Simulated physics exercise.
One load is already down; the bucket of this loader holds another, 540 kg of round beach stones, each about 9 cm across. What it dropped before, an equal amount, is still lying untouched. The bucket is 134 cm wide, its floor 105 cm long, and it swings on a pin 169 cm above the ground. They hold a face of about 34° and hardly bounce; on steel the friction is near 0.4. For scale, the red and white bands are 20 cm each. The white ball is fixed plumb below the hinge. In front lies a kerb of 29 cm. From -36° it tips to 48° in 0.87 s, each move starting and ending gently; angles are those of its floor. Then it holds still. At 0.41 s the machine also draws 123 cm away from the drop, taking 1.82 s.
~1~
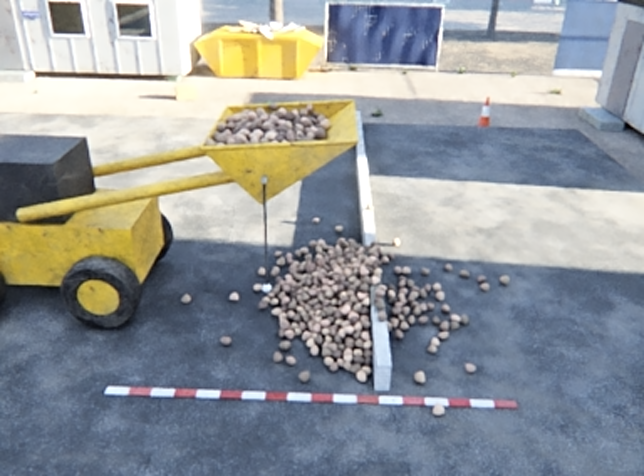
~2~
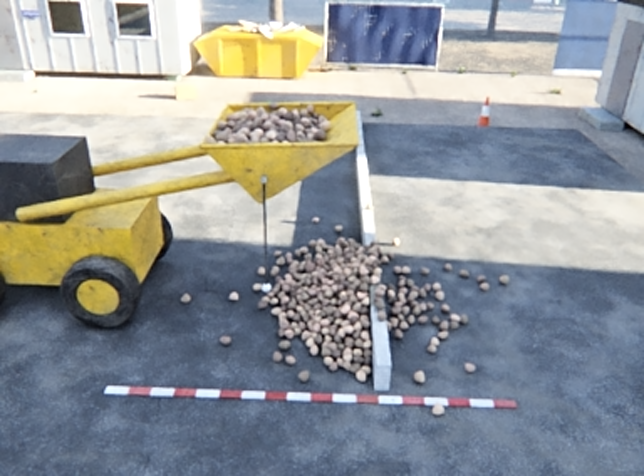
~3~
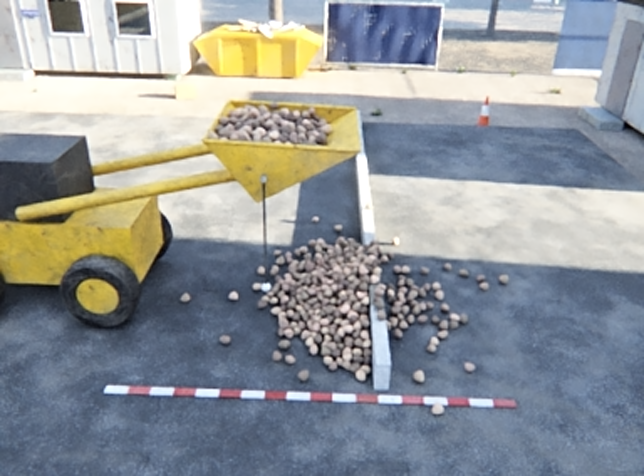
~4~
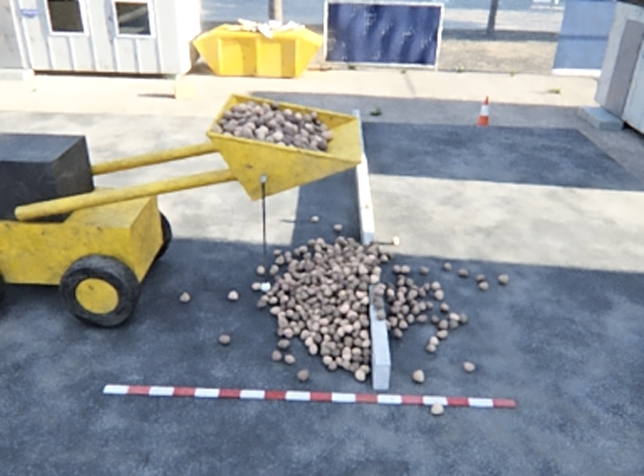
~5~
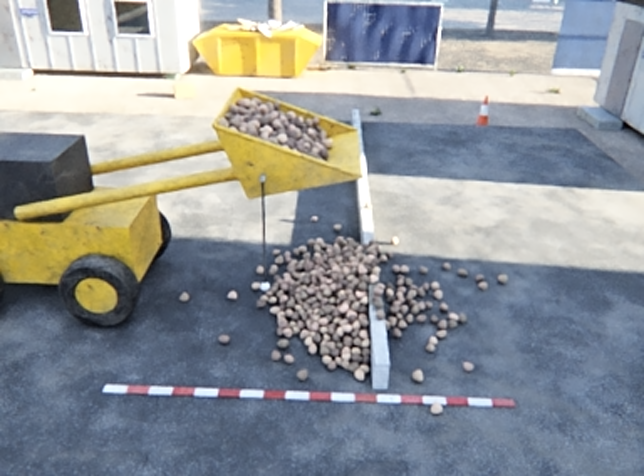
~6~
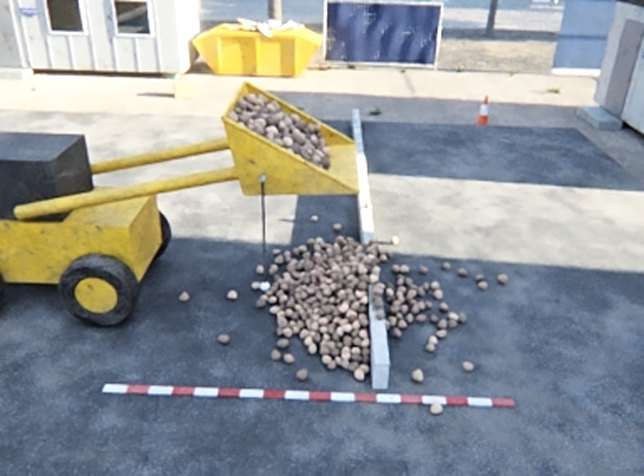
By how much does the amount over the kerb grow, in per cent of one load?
Roughly 2 per cent of a load more.
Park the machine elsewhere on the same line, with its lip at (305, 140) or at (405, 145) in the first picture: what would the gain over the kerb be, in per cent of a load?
About 0 and 25 per cent.
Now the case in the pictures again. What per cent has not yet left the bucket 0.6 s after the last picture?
About 40 per cent.
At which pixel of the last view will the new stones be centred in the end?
Their middle is at about (310, 285).
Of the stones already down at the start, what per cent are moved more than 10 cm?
About 20 per cent.
Then, 0.3 s after the last picture the floor is at 35°; in per cent of one load, 100 in the bucket, 90 on this side of the kerb, 10 over the kerb; the foremost stones are at (470, 295).
Then, 0.6 s after the last picture the floor is at 48°; in per cent of one load, 38 in the bucket, 151 on this side of the kerb, 10 over the kerb; the foremost stones are at (470, 295).
Then, 2.3 s after the last picture the floor is at 48°; in per cent of one load, 0 in the bucket, 188 on this side of the kerb, 12 over the kerb; the foremost stones are at (470, 295).
Then, 5.2 s after the last picture the floor is at 48°; in per cent of one load, 0 in the bucket, 188 on this side of the kerb, 12 over the kerb; the foremost stones are at (470, 295). Net gain over the kerb, 2.
